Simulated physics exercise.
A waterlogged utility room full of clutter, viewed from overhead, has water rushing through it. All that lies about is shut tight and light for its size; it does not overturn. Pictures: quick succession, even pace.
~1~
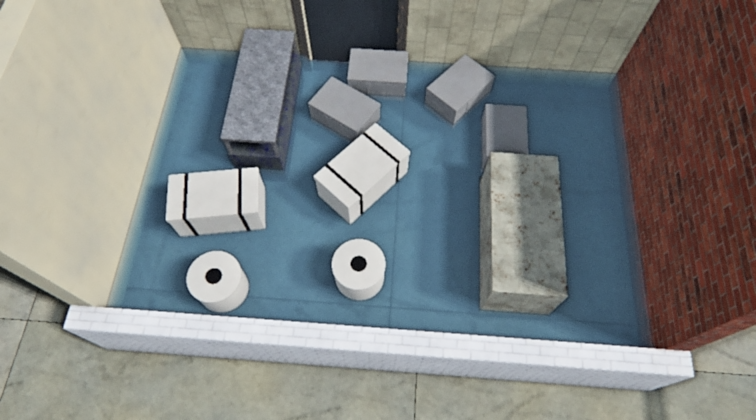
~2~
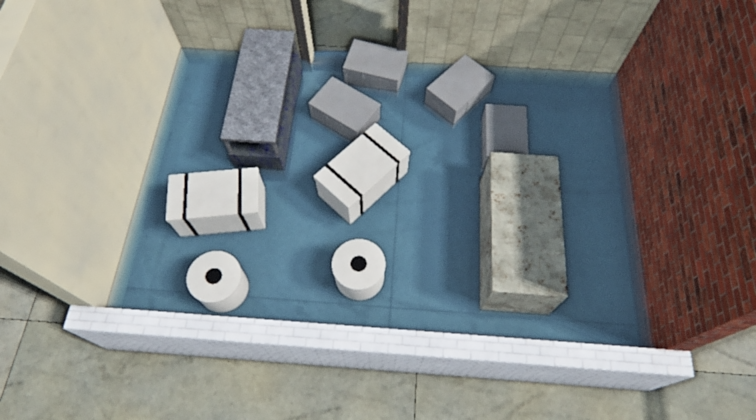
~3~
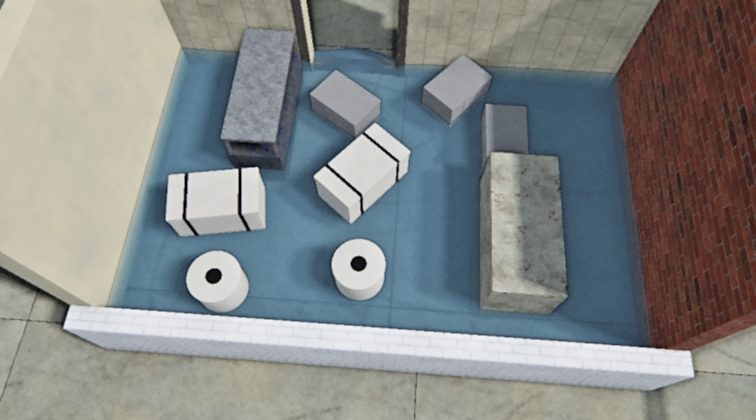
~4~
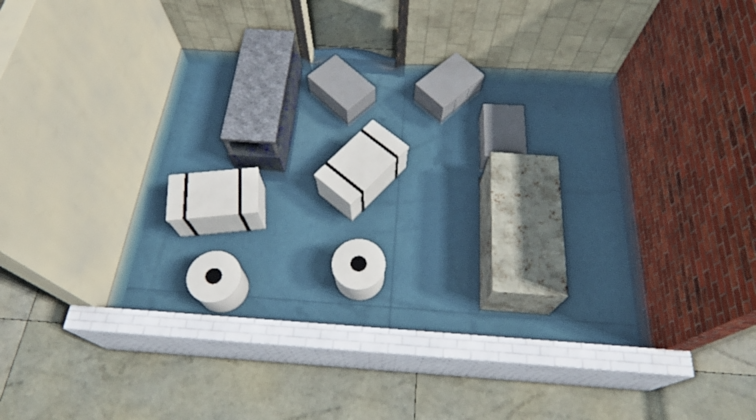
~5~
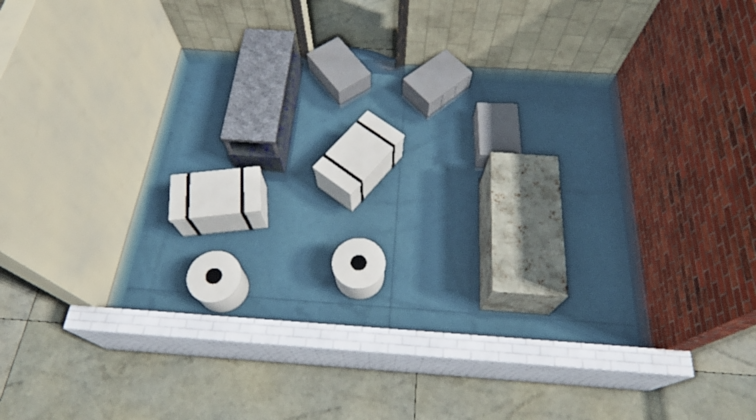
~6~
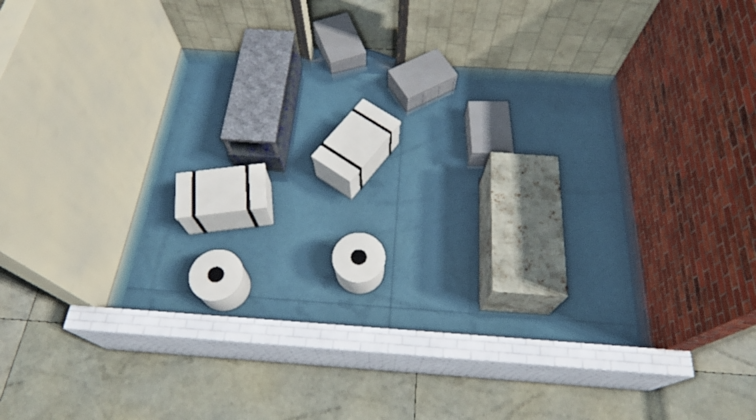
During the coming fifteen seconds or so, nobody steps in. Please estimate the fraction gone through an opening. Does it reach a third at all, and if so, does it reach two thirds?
Yes, and two thirds too.
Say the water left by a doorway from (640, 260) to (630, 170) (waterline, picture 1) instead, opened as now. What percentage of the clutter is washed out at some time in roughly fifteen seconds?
Around 40 in a hundred.
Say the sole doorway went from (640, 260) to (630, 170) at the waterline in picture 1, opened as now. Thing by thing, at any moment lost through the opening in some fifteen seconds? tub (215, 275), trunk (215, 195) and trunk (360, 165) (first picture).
Taken in that order, the answers are not lost, not lost, swept away.
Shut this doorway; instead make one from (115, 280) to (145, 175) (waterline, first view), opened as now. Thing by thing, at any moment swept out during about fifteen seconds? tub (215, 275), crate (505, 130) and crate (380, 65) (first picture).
Taken in turn, the first item is flushed away, the second is held back and the last is held back.
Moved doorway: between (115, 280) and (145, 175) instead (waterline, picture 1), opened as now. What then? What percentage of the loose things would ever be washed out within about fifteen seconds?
It comes to about 60 per cent.
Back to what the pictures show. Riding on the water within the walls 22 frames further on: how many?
By my count, 3.
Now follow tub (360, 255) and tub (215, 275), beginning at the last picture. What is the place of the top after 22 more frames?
(380, 168) and (279, 258), roughly.
A moment on, 2 of 8 are out; 6 afloat.
Next, 4 of 8 are out; 4 afloat.
Later, 5 of 8 are out; 3 afloat.
In the end, 6 of 8 are out; 2 afloat.
